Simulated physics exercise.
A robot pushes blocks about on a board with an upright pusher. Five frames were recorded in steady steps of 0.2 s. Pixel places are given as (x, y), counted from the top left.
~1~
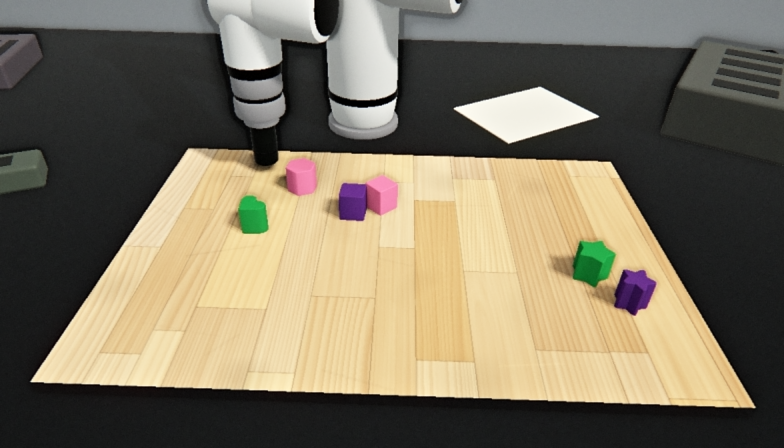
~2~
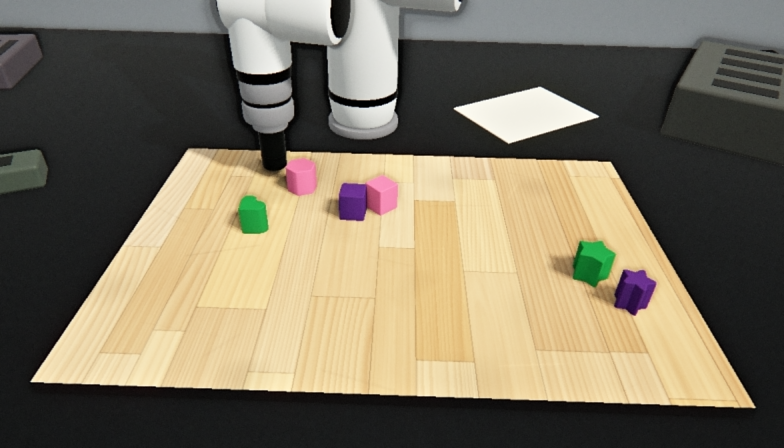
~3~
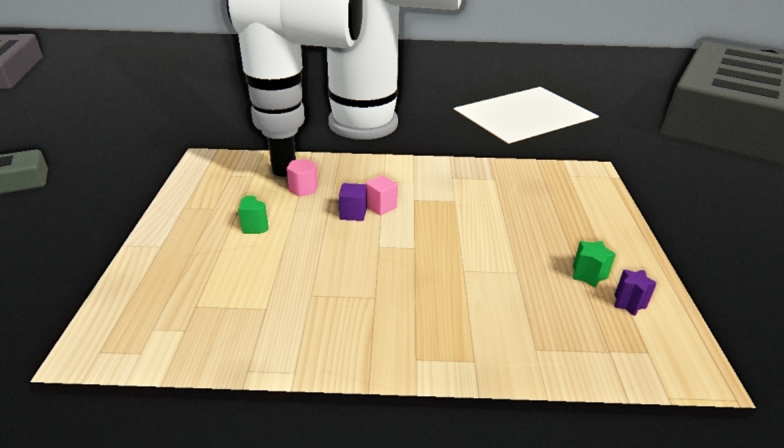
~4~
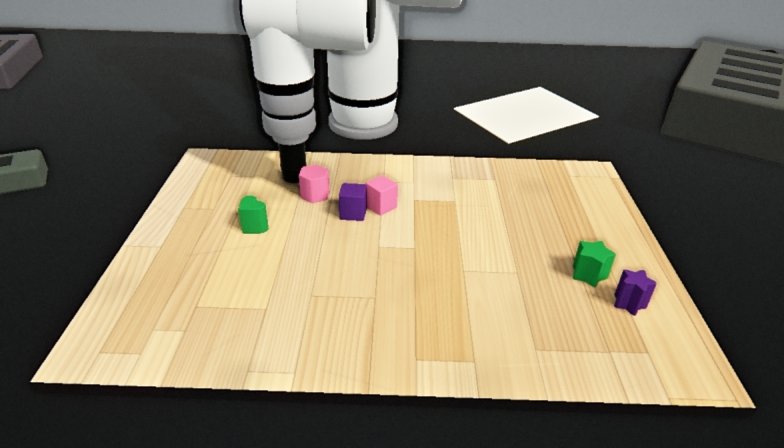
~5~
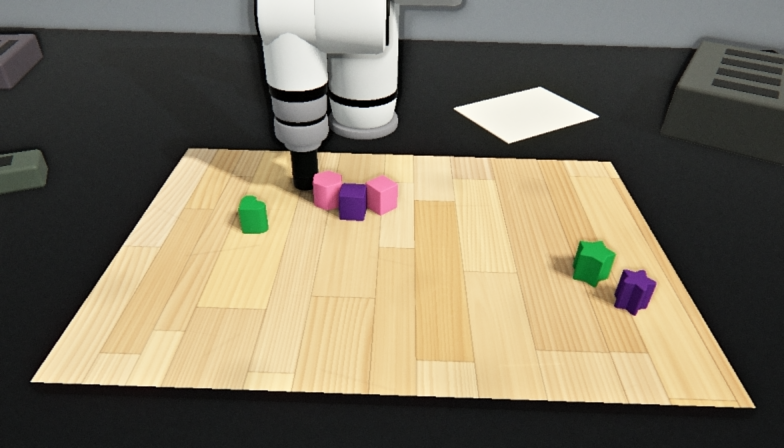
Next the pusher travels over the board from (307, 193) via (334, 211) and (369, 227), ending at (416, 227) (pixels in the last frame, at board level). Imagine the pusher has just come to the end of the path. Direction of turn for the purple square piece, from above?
Short answer: Clockwise.
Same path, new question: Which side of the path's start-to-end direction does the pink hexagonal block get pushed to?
It gets pushed left.
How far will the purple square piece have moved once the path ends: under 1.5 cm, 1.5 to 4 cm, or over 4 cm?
Verdict: More than 4 cm.
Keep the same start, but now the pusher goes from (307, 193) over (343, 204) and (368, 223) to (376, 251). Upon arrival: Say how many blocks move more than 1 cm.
I think three or more will be displaced.
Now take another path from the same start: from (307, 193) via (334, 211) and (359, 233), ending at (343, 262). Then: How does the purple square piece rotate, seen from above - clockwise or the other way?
It rotates clockwise.
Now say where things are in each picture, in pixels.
The first picture shows tip of the pusher at (267, 161), middles of tops, pink hexagonal block at (301, 165), purple square piece at (353, 190), pink square piece at (382, 183).
The second picture shows pusher at (275, 166), nothing pushed.
The third picture shows pusher at (284, 171), pink hexagonal block at (302, 165).
The fourth picture shows pusher at (295, 178), pink hexagonal block at (314, 172).
The fifth picture shows pusher at (306, 185), pink hexagonal block at (327, 178), purple square piece at (353, 190), pink square piece at (382, 183).
The first path, step by step. One third of the way, pusher at (335, 204); pink hexagonal block at (362, 191), turned 50° anticlockwise; purple square piece at (386, 200), turned 30° clockwise; pink square piece at (386, 183), turned 15° anticlockwise.
Two thirds of the way, pusher at (371, 219); pink hexagonal block at (399, 199), turned 80° anticlockwise; purple square piece at (427, 207), turned 50° clockwise; pink square piece at (388, 182), turned 30° anticlockwise.
At the end, pusher at (416, 218); pink hexagonal block at (439, 194), turned 95° anticlockwise; purple square piece at (457, 209), turned 125° clockwise; pink square piece at (388, 182), turned 30° anticlockwise.
